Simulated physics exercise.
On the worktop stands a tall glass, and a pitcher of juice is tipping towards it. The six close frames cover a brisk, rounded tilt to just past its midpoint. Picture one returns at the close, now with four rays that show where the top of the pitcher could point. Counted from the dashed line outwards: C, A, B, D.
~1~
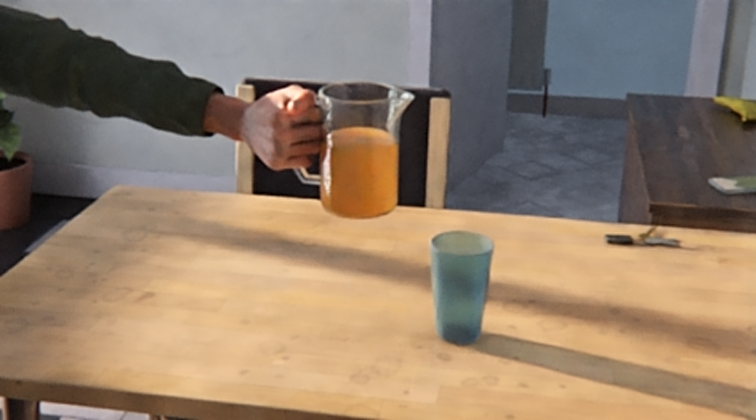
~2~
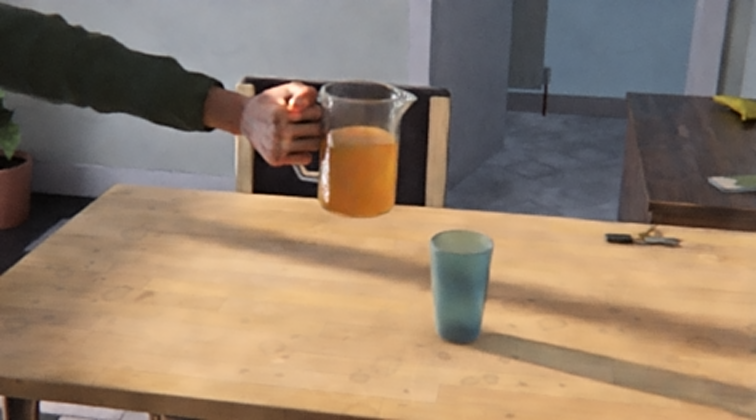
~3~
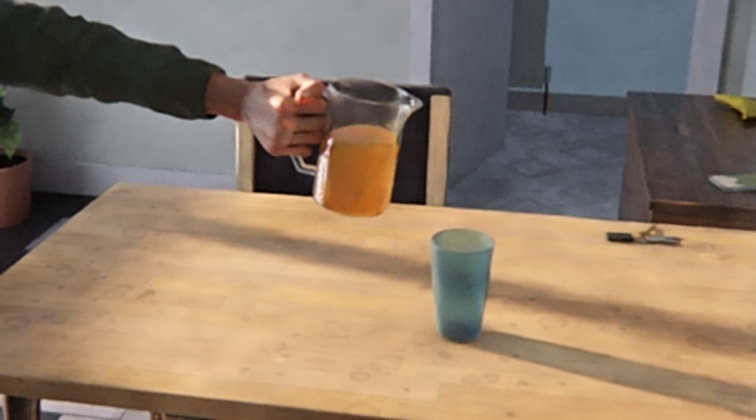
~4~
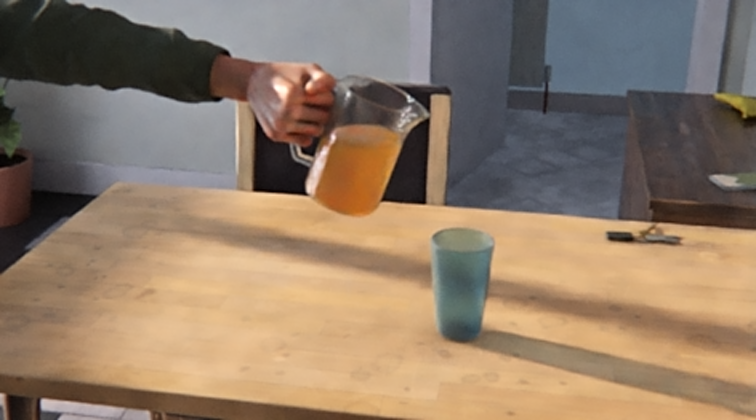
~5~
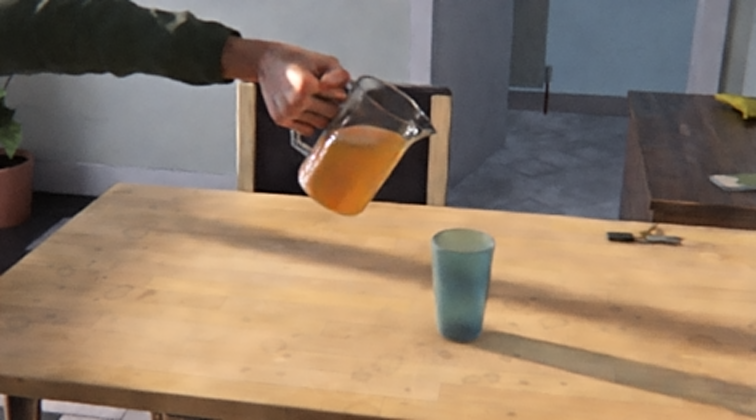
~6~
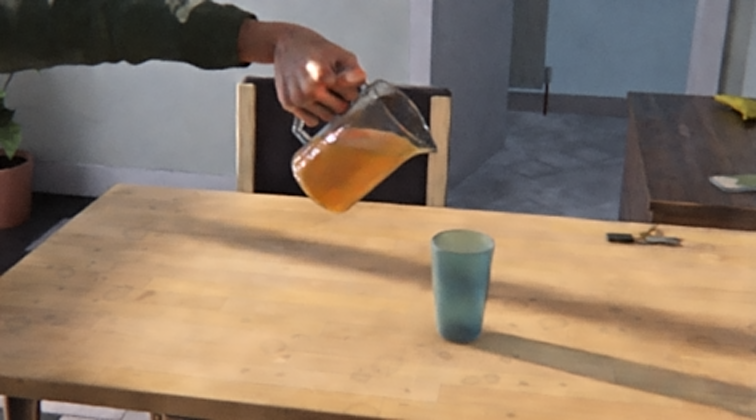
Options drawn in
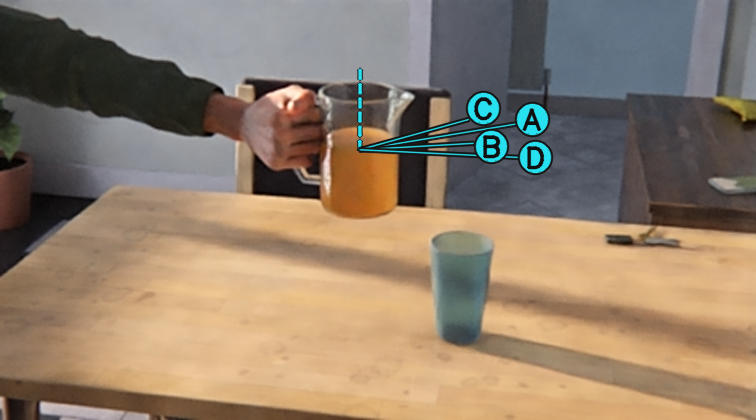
The video shows a hand holding a glass pitcher of orange juice above a wooden table, near a tall blue glass. The hand steadily tilts the pitcher to the right, and the juice slants toward its lip without leaving it.
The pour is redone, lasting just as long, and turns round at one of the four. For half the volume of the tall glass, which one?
Go for C.
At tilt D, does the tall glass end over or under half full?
Over half.
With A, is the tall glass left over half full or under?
Over.
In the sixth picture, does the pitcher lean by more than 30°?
Yes, it does.
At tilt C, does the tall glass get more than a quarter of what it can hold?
Yes, it does.
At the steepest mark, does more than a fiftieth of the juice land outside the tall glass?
Yes.
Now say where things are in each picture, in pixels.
Upright, lip at (412, 97); rim of the tall glass round (462, 243); nothing has left yet, in the first frame.
Tipped about 2°, lip at (414, 99); nothing has left yet, in the second frame.
Tipped about 9°, lip at (421, 104); nothing has left yet, in the third frame.
Tipped about 19°, lip at (428, 115); nothing has left yet, in the fourth frame.
Tipped about 32°, lip at (435, 132); nothing has left yet, in the fifth frame.
Tipped about 45°, lip at (436, 150); nothing has left yet, in the sixth frame.
In cyan, A at (516, 124); B at (473, 143); C at (468, 119); D at (518, 157).
With A, the tall glass ends with about 66 % of what it can hold.
With B, the tall glass ends with about 80 % of what it can hold; 7 % of the juice is spilt.
With C, the tall glass ends with about 48 % of what it can hold.
With D, the tall glass ends with about 84 % of what it can hold; 17 % of the juice is spilt.
